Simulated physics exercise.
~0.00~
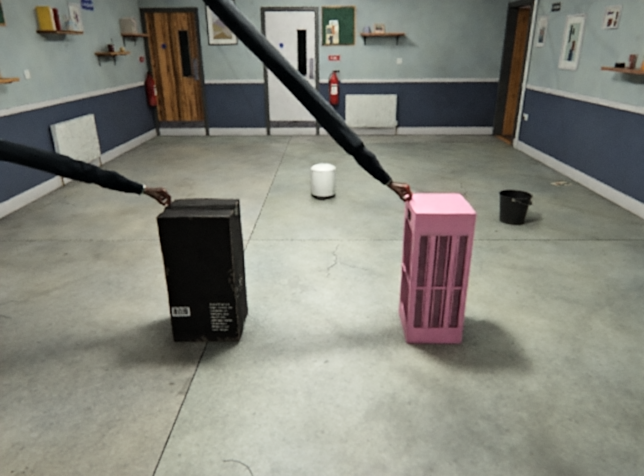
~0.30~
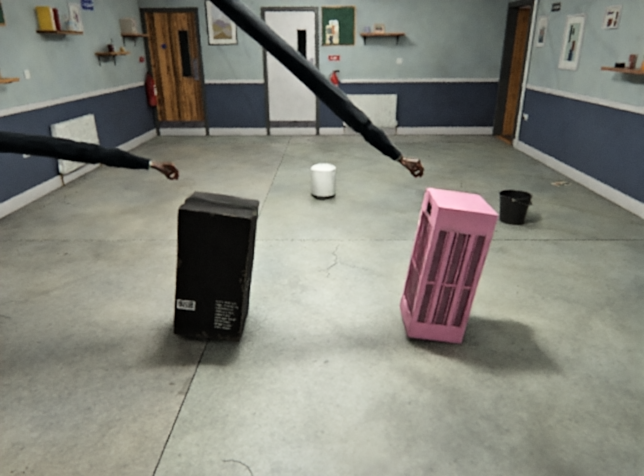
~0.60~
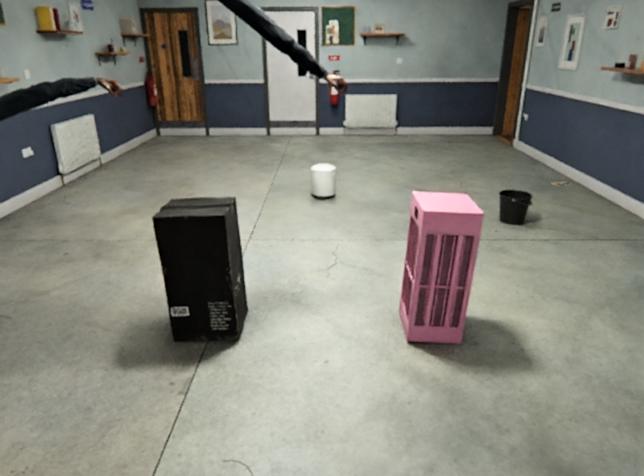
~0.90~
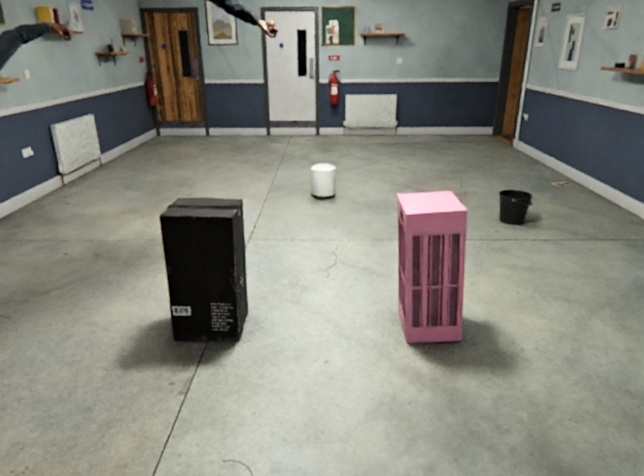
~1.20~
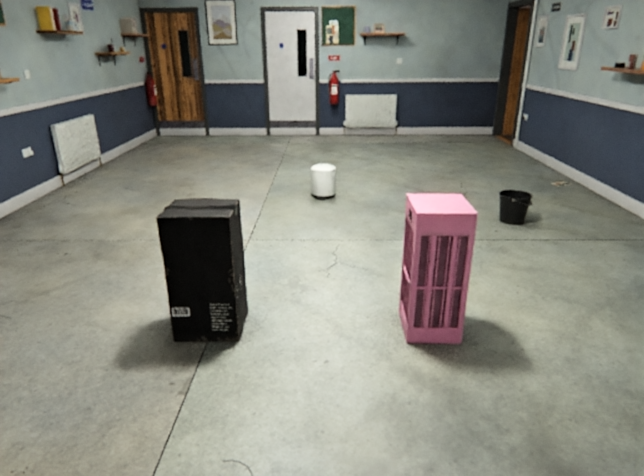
A tall black box on the left and a tall pink crate on the right stand on the grey concrete floor of a blue-walled hall, seen from a fixed view facing the doors. Two dark-sleeved arms reach in from the upper left, a hand at the top of each object. Both tip to the right, and the hands let go and draw back. The box and crate rock back upright as the arms withdraw. They wobble slightly, the crate shifting a little left and then right, and both end standing on their bases.
